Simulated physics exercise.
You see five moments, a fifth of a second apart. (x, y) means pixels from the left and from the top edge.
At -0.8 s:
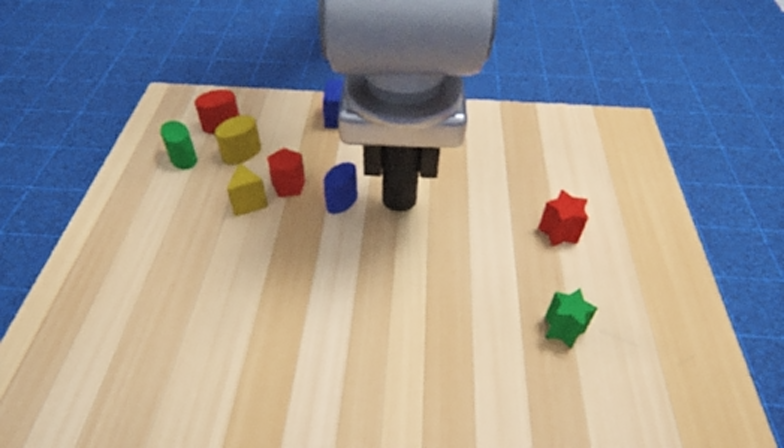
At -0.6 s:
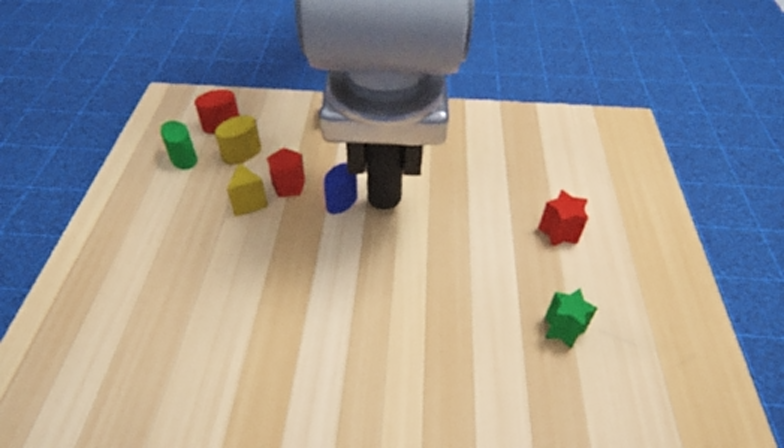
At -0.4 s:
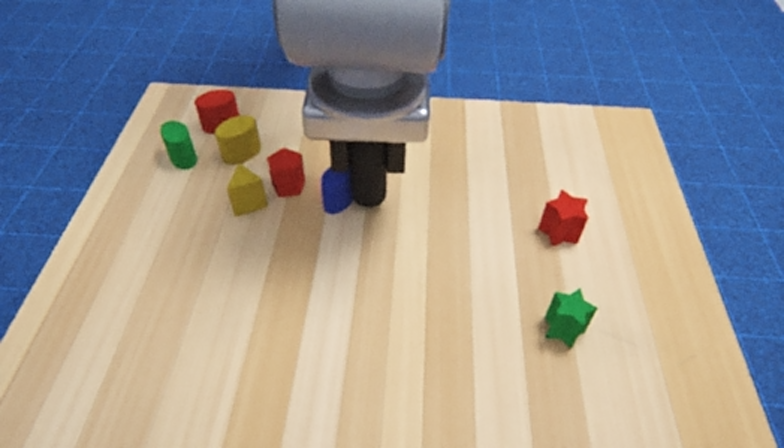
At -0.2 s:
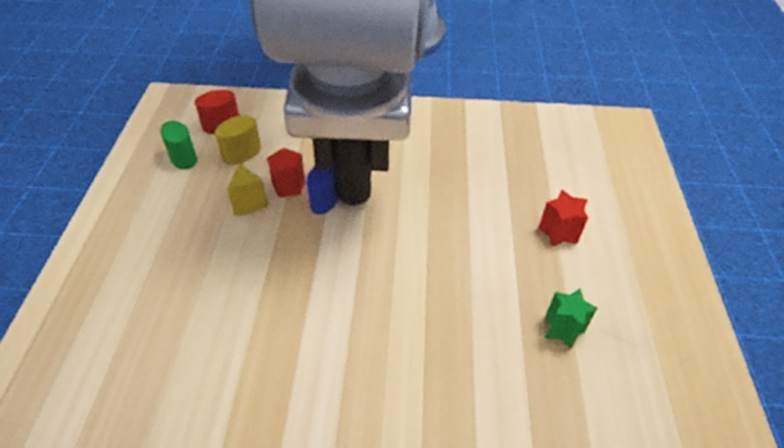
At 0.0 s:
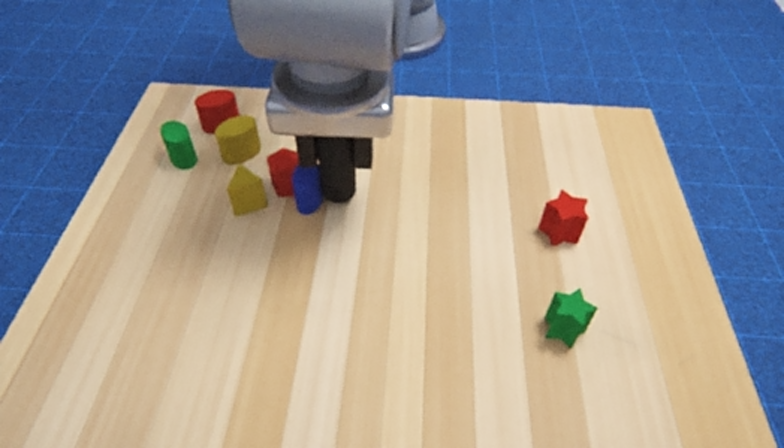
Robot arm moving left across a wooden board, pushing a blue block towards a red block beside other coloured blocks.
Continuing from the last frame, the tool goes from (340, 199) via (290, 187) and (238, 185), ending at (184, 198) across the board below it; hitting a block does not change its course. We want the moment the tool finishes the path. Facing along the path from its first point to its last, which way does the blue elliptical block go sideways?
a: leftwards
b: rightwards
a: Leftwards.
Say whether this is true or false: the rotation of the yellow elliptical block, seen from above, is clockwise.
True - the claim holds.
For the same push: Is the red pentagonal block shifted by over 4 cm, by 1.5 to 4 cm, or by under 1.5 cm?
The distance will be above 4 cm.
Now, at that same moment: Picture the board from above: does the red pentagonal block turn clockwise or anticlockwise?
Looking down, it rotates clockwise.
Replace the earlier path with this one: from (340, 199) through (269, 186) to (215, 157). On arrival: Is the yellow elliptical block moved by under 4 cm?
I'd say no.
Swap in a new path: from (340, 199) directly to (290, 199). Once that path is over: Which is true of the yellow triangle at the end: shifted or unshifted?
The answer is that it is displaced.
The first path, step by step. One third of the way, tool (288, 178); yellow triangle (230, 180), turned 20° clockwise; red pentagonal block (245, 149), turned 80° clockwise; blue elliptical block (256, 171), turned 65° anticlockwise.
Two thirds of the way, tool (235, 176); yellow elliptical block (231, 122), turned 20° clockwise; yellow triangle (195, 195), turned 45° anticlockwise; red pentagonal block (211, 141); blue elliptical block (205, 176), turned 105° anticlockwise.
At the end, tool (181, 189); yellow elliptical block (231, 122), turned 20° clockwise; yellow triangle (182, 206), turned 80° anticlockwise; red pentagonal block (200, 141), turned 165° clockwise; blue elliptical block (157, 197), turned 155° anticlockwise.
